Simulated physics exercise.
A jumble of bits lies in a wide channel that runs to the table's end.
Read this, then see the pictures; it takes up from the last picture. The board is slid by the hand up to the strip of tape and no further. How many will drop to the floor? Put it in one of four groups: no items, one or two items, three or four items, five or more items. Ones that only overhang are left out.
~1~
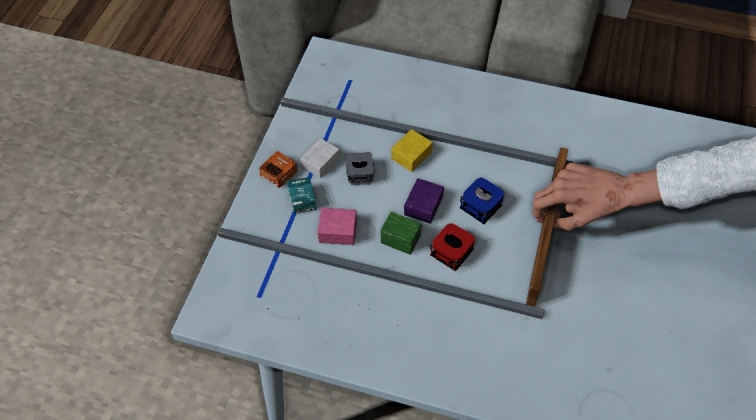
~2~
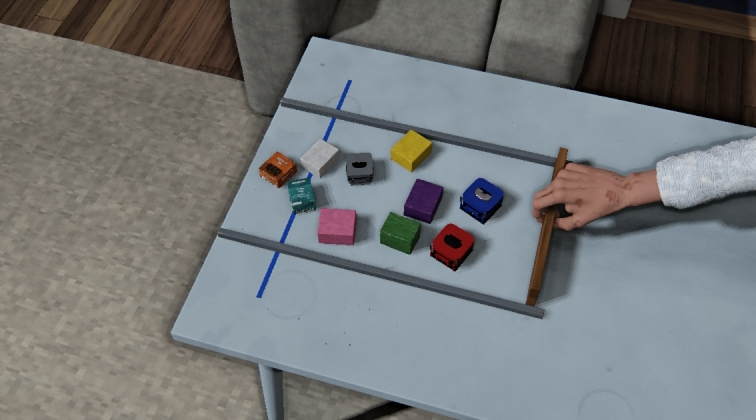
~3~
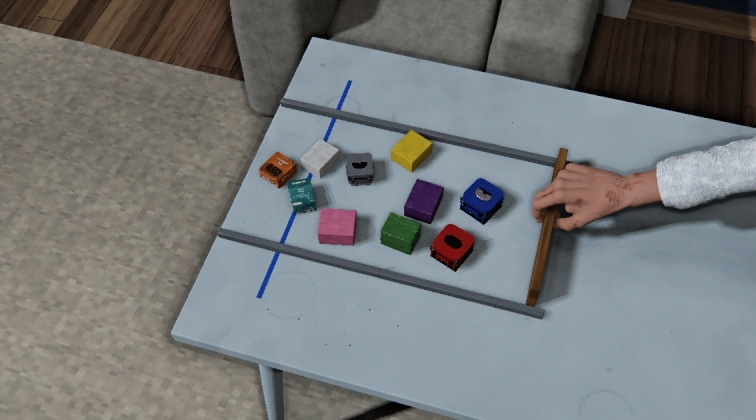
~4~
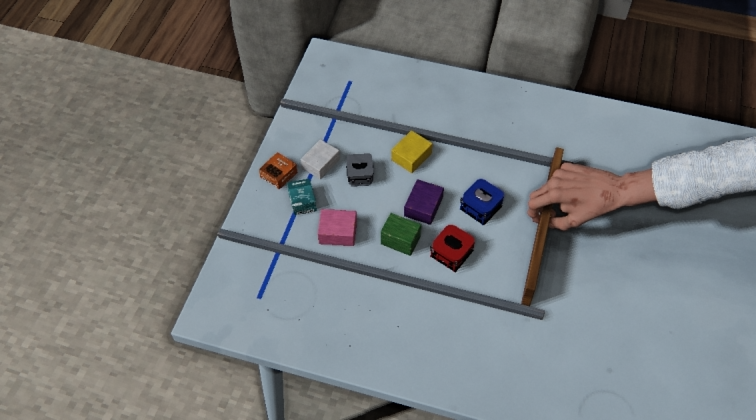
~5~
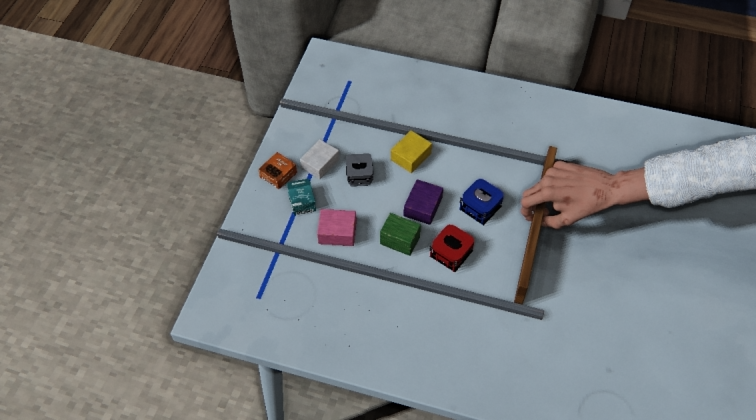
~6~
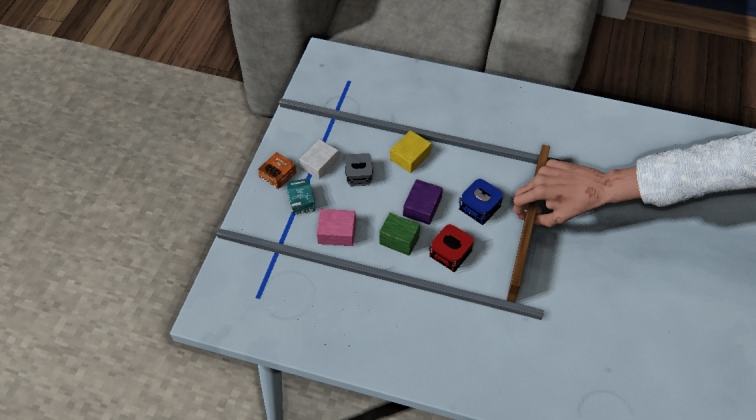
Falling ones: Three or four.
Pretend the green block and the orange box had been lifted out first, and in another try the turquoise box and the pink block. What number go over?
The count is 1 in the first case and 1 in the second.
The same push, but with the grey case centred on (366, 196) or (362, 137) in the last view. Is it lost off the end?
Results in order - down; still up.
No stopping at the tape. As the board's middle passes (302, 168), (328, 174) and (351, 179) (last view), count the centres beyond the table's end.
3, 0 and 0.
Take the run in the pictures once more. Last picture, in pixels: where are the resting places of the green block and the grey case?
Looks like one lands around (247, 199), and the other around (274, 143).
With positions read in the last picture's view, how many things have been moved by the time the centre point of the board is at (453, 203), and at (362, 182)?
First position 4; second position 10.
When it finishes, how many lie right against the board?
That comes to 3.
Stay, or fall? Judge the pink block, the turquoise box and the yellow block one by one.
The pink block goes down, the turquoise box goes down, the yellow block stays put.
A little later, none off yet; orange box at rest near (277, 171); turquoise box at rest near (301, 197); white block at rest near (319, 159).
Next, none off yet; orange box at rest near (275, 167); turquoise box shifted a little near (292, 187); white block shifted about its own width near (295, 145).
When it is over, the number that fall off is three or four; down, pink block, turquoise box and orange box.
